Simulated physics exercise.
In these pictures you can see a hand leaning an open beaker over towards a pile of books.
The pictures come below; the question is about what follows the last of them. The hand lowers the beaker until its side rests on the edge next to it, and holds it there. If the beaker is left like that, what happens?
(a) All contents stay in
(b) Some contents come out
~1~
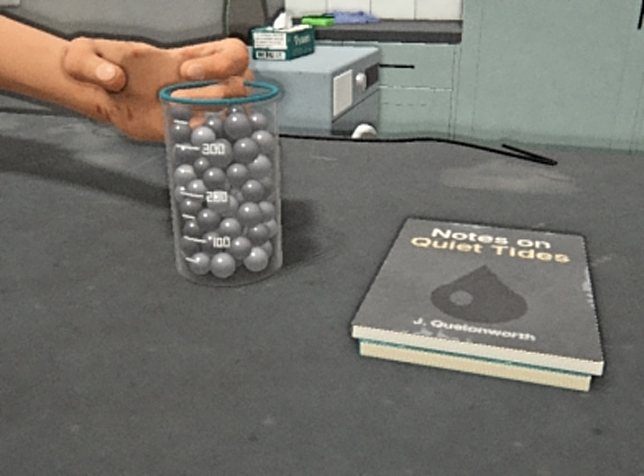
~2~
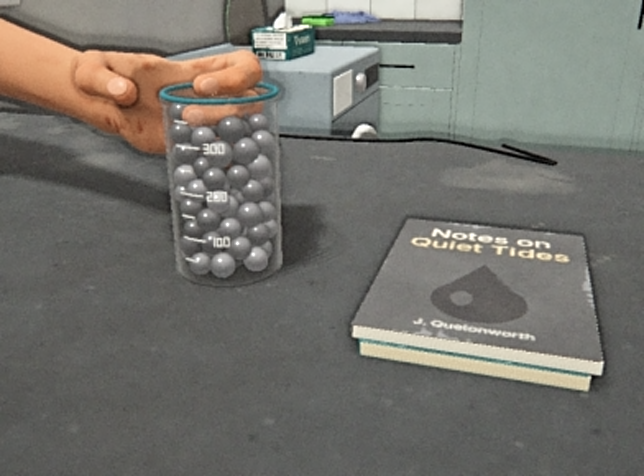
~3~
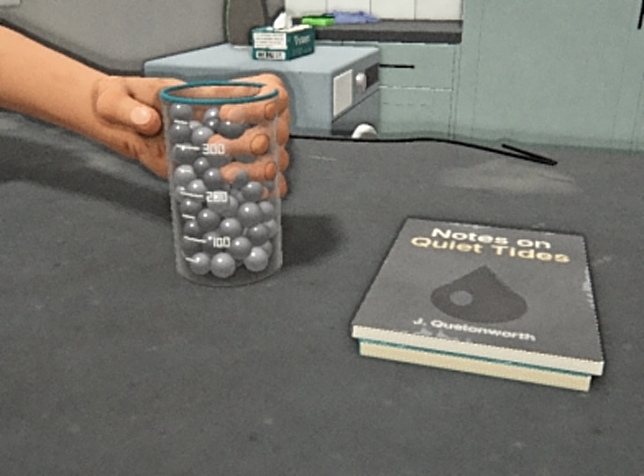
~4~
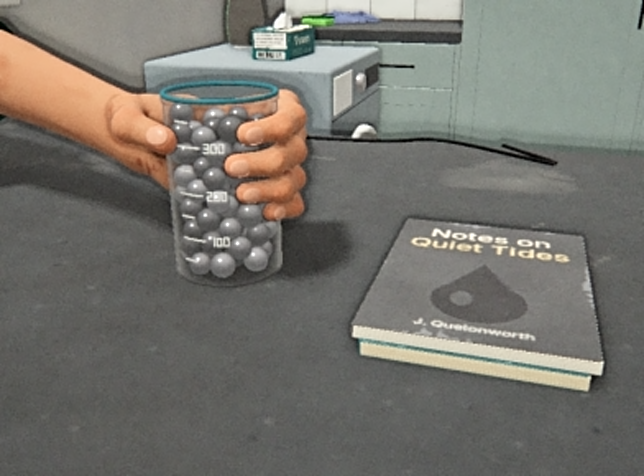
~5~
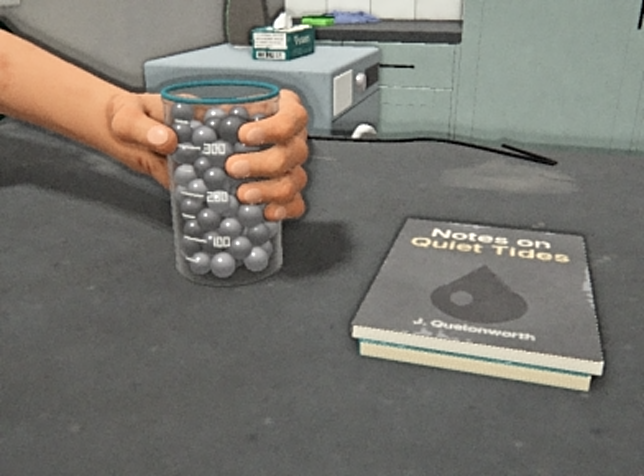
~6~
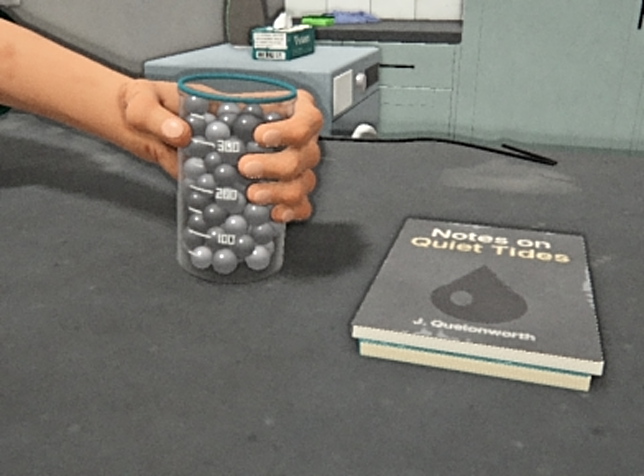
b.
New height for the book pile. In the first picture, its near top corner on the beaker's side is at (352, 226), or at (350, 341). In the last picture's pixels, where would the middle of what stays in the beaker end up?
Try 1: Near (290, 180); try 2: Near (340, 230).
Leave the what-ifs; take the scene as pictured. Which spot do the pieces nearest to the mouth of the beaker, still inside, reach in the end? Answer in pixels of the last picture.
Look close to (441, 232) in the final view.
Then, 0.39 s later than the last frame, the beaker leans 34°; everything is still inside.
Then, 0.80 s later than the last frame, the beaker leans 63°; everything is still inside.
Then, 1.29 s later than the last frame, the beaker rests on the book pile at 76°; everything is still inside.
When it is over, the beaker rests on the book pile at 76°; a small part of the steel balls out of it.
